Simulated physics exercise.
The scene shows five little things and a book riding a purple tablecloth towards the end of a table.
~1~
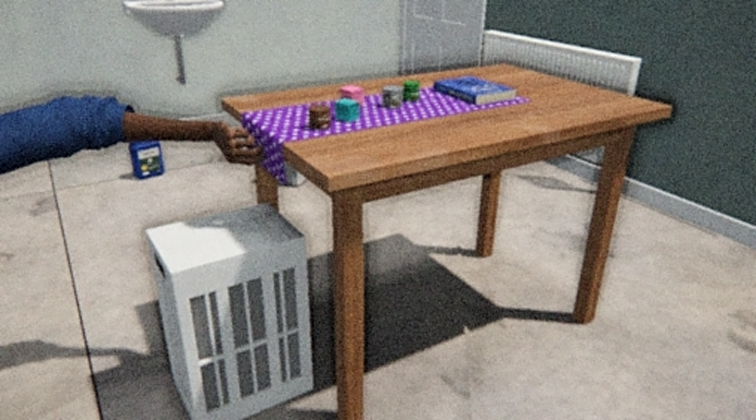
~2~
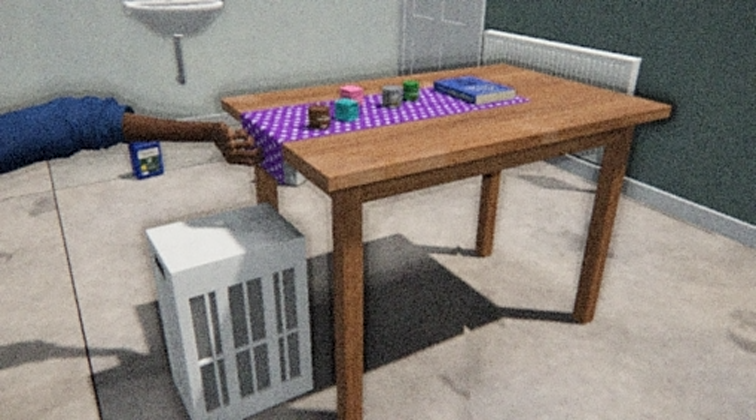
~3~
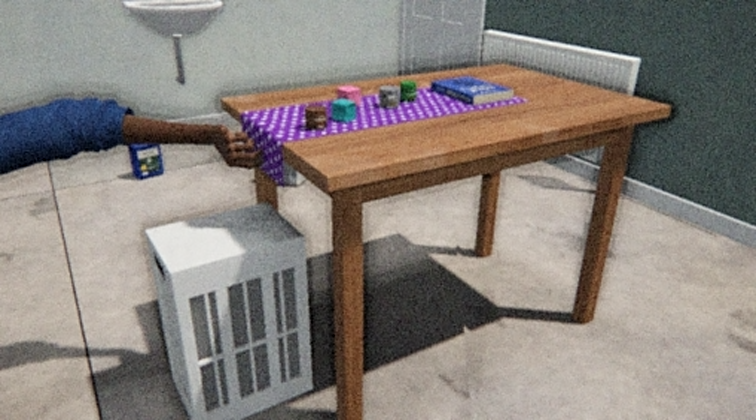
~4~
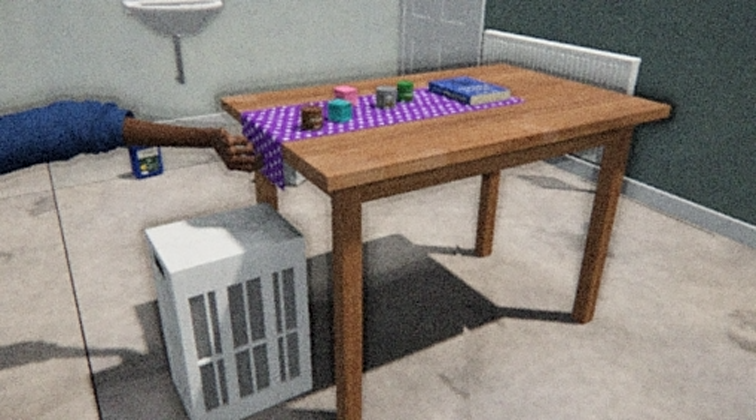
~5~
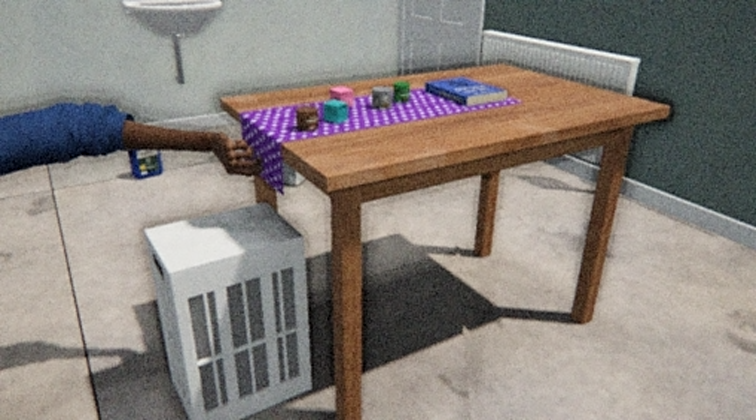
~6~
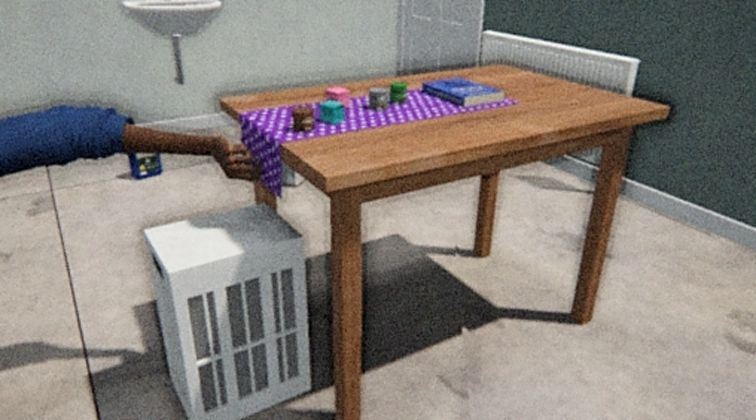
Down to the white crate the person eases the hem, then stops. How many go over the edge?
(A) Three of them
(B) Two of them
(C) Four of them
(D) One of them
One of them (D).
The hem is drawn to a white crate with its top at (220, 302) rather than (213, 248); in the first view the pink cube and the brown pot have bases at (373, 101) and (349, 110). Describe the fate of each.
The pink cube stays aboard, and the brown pot does not stay aboard.
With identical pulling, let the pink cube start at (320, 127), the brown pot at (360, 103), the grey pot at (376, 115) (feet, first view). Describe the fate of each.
As for the pink cube, it goes off; the brown pot stays aboard; the grey pot stays aboard.
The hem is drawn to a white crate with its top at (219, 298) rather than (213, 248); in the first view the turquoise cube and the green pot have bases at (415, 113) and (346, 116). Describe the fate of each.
The turquoise cube stays put, the green pot is lost.
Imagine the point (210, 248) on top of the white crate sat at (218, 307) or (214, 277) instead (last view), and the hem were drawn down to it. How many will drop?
The first gives 3, the second 2.
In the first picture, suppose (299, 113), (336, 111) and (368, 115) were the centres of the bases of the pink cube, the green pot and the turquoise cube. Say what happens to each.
Well, the pink cube is dislodged, the green pot is safe, and the turquoise cube is safe.
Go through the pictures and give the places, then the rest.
Hem (286, 185); brown pot (319, 108); turquoise cube (347, 102); pink cube (352, 88); grey pot (393, 88); green pot (412, 82); top of the crate (213, 248), in the first picture.
Hem (284, 185); brown pot (319, 107), in the second picture.
Hem (284, 188); turquoise cube (344, 102), in the third picture.
Hem (285, 192); pink cube (345, 89); top of the crate (212, 248), in the fourth picture.
Hem (284, 196); grey pot (382, 89), in the fifth picture.
Hem (282, 200); brown pot (303, 110); turquoise cube (332, 104); pink cube (338, 90); grey pot (379, 89); green pot (399, 84), in the sixth picture.
Soon after, hem on the crate; brown pot gone.
At rest, hem on the crate; brown pot gone. It carries off one.
